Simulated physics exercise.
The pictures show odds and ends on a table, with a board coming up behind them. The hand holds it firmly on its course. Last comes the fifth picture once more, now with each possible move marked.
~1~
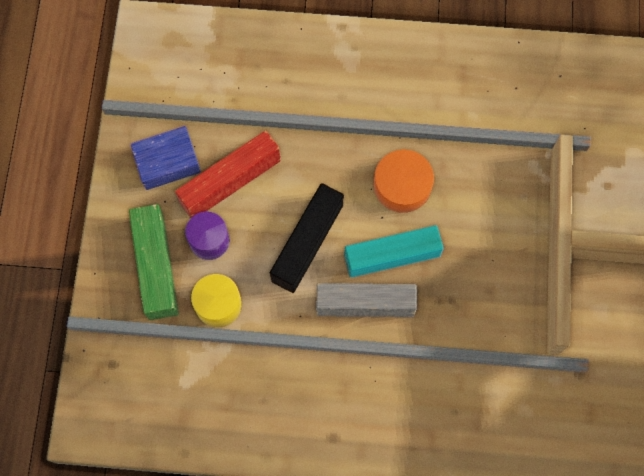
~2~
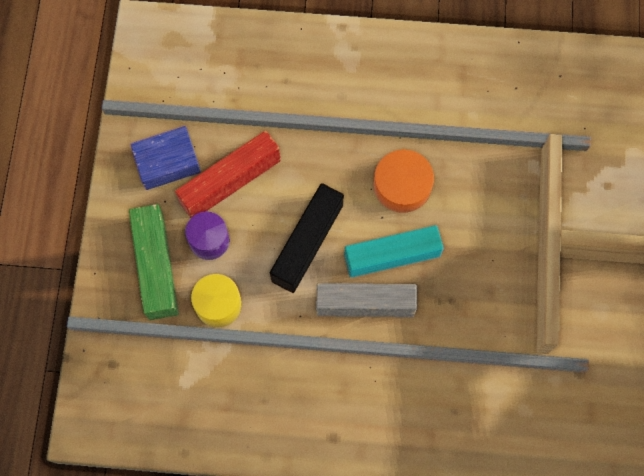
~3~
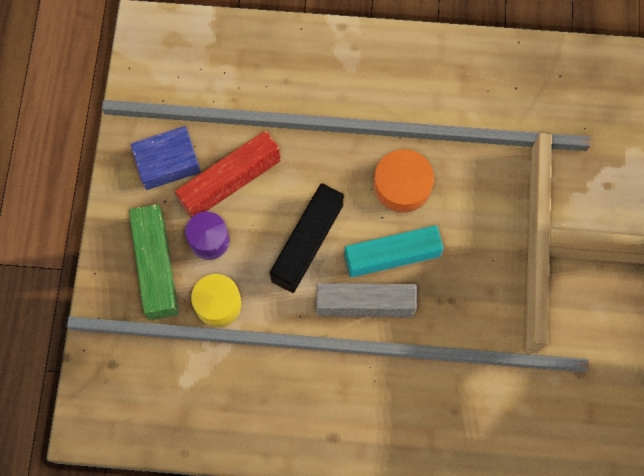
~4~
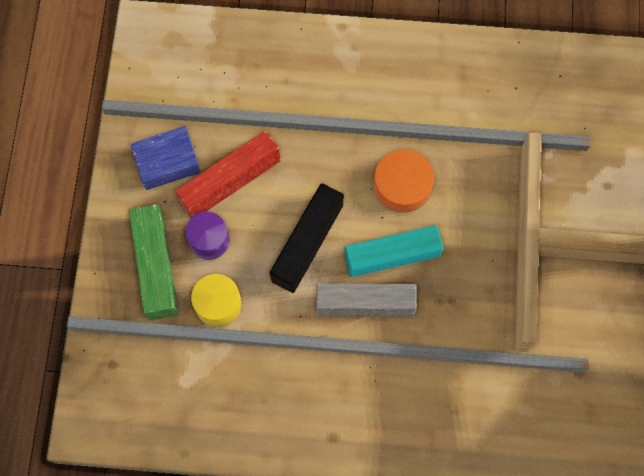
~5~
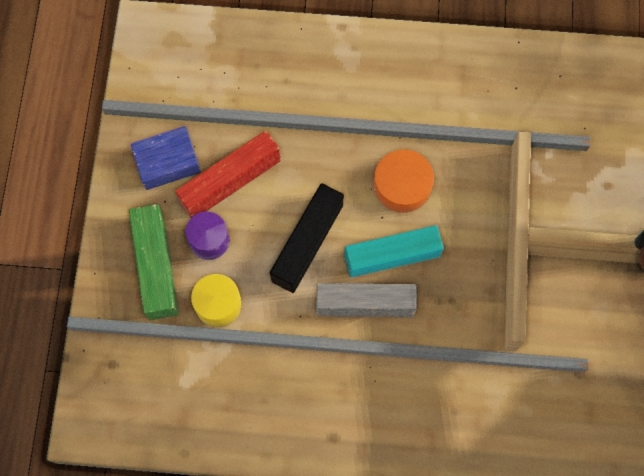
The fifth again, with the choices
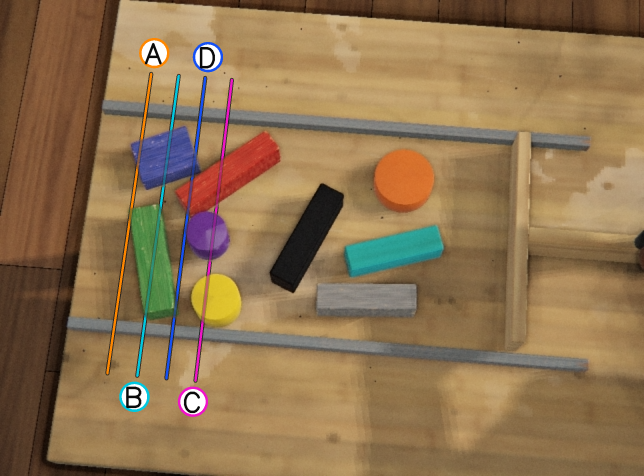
A wooden board slides slowly left between two rails while the colourful blocks stay still.
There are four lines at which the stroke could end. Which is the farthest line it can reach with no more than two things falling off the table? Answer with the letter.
It should halt at C.
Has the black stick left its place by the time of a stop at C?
Yes.
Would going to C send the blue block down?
No.
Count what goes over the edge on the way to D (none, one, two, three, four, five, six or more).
Three.
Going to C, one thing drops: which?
The green bar goes over.
On the marked copy, A at (130, 217); B at (159, 219); C at (215, 224); D at (187, 221).
Taking C. A third of the way, board (411, 225); grey bar (348, 299); orange tin (377, 179).
Two thirds of the way, board (302, 216); green bar (135, 262); blue block (163, 155).
When it is over, board (216, 209); green bar over the edge; yellow tin (78, 293); one fallen.
As for the rest, A drops five; B drops five; D drops three.
